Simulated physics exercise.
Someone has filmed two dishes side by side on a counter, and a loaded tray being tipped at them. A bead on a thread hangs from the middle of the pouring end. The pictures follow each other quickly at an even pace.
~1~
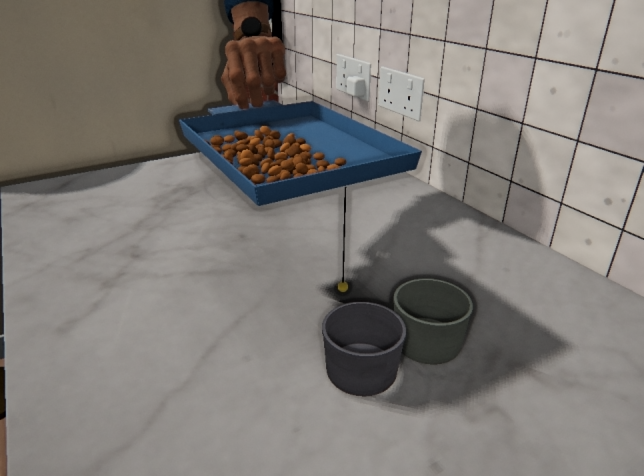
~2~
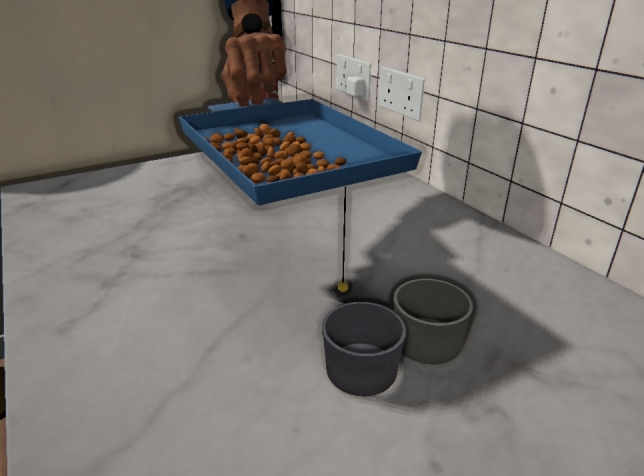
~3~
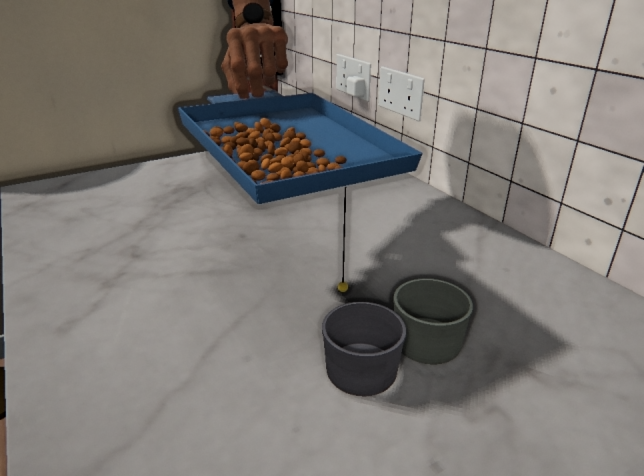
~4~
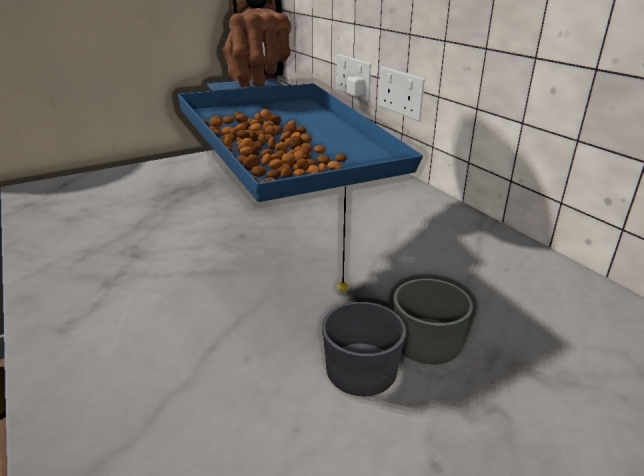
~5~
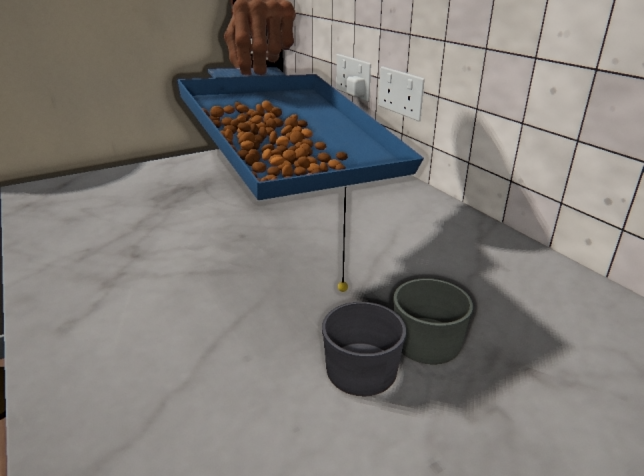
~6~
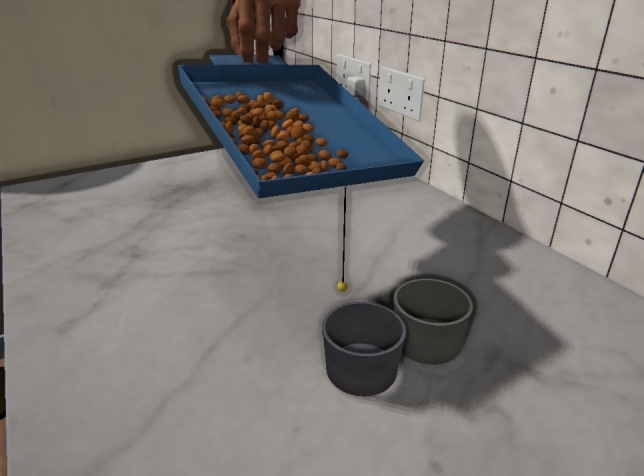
At the start, a hand holds a blue tray of small brown pieces nearly level above two dark round dishes on a marble counter, a yellow bead hanging beneath. The hand then raises the far end gradually, and the tray slants more steeply toward the viewer while the pieces stay bunched on its left side.
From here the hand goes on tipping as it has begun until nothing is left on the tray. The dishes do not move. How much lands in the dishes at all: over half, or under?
Together they catch more than half.
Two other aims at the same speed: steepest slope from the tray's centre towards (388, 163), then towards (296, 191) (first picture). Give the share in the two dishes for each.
Near 20 % and 0 %.
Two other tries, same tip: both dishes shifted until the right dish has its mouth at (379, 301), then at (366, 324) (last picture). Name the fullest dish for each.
At the first place the right dish, at the second the dish on the right.
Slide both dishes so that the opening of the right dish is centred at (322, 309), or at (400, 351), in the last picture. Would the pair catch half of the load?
In turn: Below a half; less than half.
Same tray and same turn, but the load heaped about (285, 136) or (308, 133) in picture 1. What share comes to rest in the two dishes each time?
In turn 70 and 70 in a hundred.
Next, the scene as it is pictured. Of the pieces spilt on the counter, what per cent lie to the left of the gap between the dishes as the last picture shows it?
It comes to 60 per cent or so.
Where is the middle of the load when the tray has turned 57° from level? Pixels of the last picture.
Close to (342, 152).
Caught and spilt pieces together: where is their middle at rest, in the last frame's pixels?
Near (405, 343).
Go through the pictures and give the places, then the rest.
In the first picture, corners of the pouring end at (257, 185) and (418, 151), level; middle of the load at (272, 155), bits of cat kibble; left dish at (386, 369); right dish at (456, 338); bead on its thread at (343, 287).
In the second picture, corners of the pouring end at (257, 184) and (418, 151), level; middle of the load at (272, 154).
In the third picture, corners of the pouring end at (258, 183) and (418, 152), tipped barely, lowest at the right corner; middle of the load at (272, 150).
In the fourth picture, corners of the pouring end at (259, 182) and (419, 155), tipped a little, lowest at the right corner; middle of the load at (272, 144).
In the fifth picture, corners of the pouring end at (260, 180) and (420, 157), tipped a little, lowest at the right corner; middle of the load at (273, 138).
In the sixth picture, corners of the pouring end at (262, 179) and (420, 159), tipped clearly, lowest at the right corner; middle of the load at (275, 132); left dish at (386, 369); right dish at (456, 338).
Soon after the last picture, tray tipped steeply; nearly all on the tray; a stray few in the air.
A little later, tray tipped right over; about half on the tray; a small part in the left dish; a small part in the right dish; a small part outside both; about a quarter in the air.
Later still, tray tipped past a quarter turn; about a third in the left dish; about a third in the right dish; about a third outside both.
At rest, tray tipped past a quarter turn; about a third in the left dish; about a third in the right dish; about a third outside both.
